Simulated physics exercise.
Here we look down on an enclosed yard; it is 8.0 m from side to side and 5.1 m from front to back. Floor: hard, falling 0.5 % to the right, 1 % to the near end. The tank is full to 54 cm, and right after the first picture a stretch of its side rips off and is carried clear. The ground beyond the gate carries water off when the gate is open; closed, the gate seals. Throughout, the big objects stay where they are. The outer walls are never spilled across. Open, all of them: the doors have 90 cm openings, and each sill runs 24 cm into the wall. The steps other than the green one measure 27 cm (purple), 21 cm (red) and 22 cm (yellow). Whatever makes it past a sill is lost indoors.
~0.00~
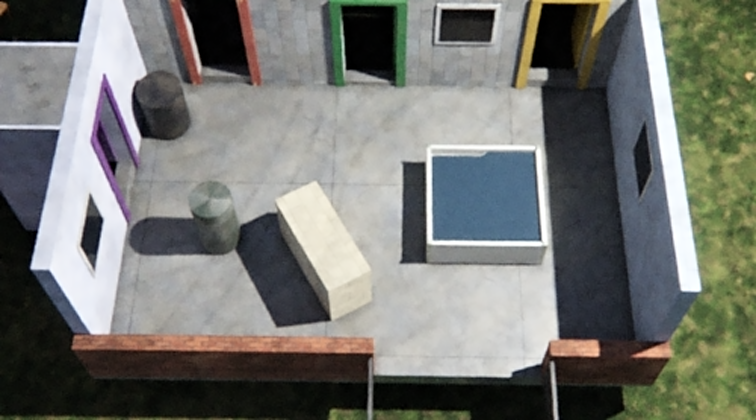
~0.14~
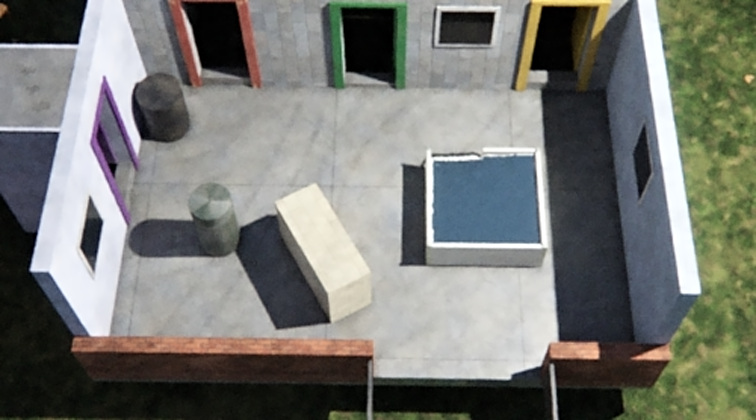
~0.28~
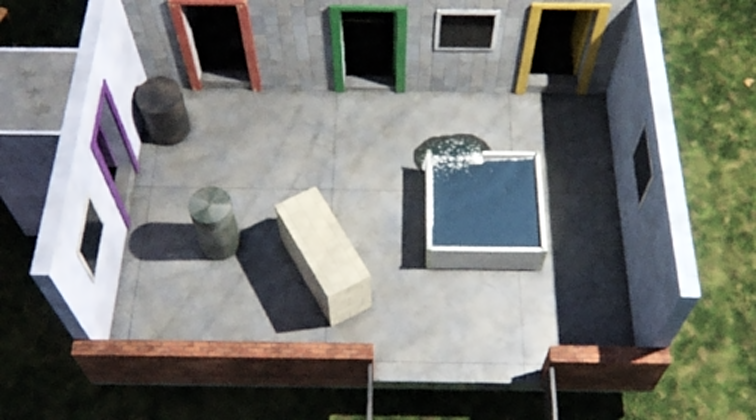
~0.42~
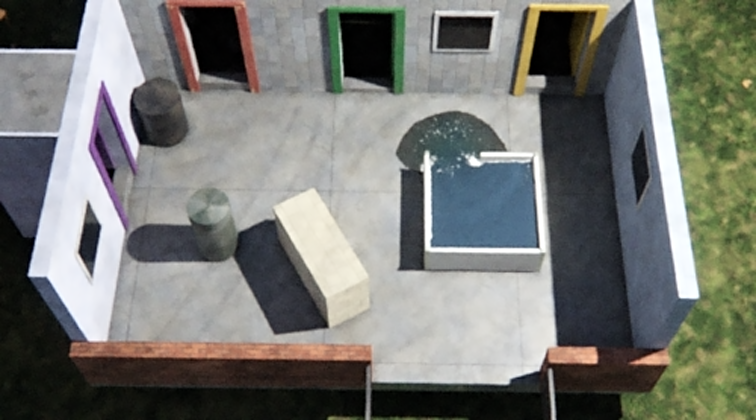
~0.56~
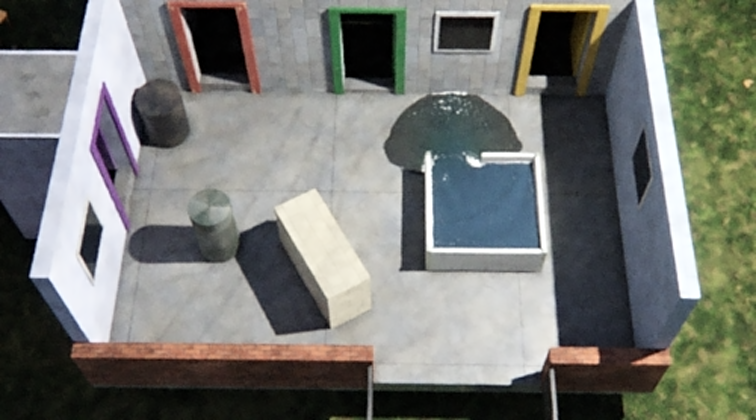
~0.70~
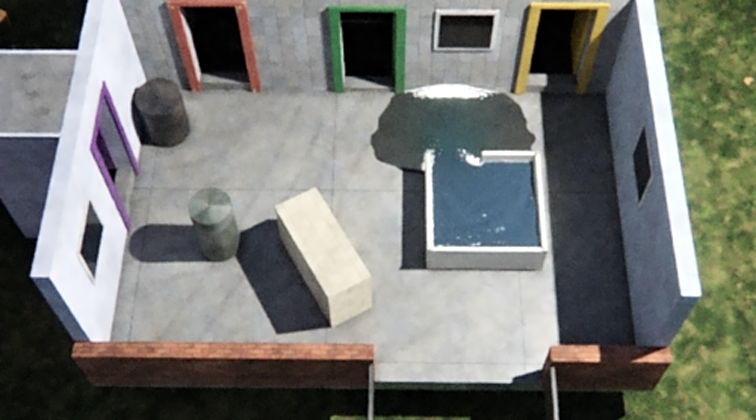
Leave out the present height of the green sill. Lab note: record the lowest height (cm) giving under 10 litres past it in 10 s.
Lowest height: 12.5 cm.
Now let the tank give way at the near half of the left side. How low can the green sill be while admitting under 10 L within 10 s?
Roughly 6.0 cm.
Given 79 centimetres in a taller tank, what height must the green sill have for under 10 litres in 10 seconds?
Required height: Approx. 20 cm.
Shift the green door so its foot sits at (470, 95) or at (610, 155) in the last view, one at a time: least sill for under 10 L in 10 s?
You'd want about 24 cm there first, then about 9.5 cm.
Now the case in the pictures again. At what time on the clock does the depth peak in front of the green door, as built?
1.6 s.
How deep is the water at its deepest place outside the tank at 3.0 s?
20 cm.
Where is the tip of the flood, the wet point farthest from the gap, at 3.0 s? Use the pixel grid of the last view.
At about (149, 91).
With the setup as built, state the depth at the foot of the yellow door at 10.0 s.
It stands about 3.5 centimetres deep.
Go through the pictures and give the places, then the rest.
In the first picture, the tank at (485, 197) is whole and still, 54 cm deep; the green door at (370, 48) is dry.
In the second picture, the front is at a hidden place, 0.3 m from the gap on the far side; 0.2 m2 of floor is wet, 54 cm left at the back.
In the third picture, the gap is on the far side, the front 0.7 m out at (445, 139); the back of the tank holds 54 cm.
In the fourth picture, the gap is on the far side, the front 1.2 m out at (453, 115); the back of the tank holds 54 cm.
In the fifth picture, the gap is on the far side, the front 1.7 m out at (437, 95); the back of the tank holds 53 cm.
In the sixth picture, water pours out on the far side and has run 1.7 m, to (499, 94); about 5 cm deep outside, 47 cm at the back; 0.5 m in a straight line remain to the green door at (369, 55).
After 1.4 s water covers 10 % of the floor, deepest (30 cm) near (447, 94); 15 cm at the green door, 0 litres in over its 11 cm sill.
After 3.0 s water covers 35 % of the floor, deepest (20 cm) near (592, 95); 11 cm at the green door, 13 litres in over its 11 cm sill.
After 10.0 s water covers 85 % of the floor, deepest (8 cm) near (586, 368); 3 cm at the green door, 14 litres in over its 11 cm sill.
At the green door as built, the water arrived by 1.0 s and peaked near 17 cm at 1.6 s.
With a sill of 11 cm, 15 litres would have come in within the 10 s; with 15 cm, 3 litres. So under 10 litres takes about 12.5 cm.
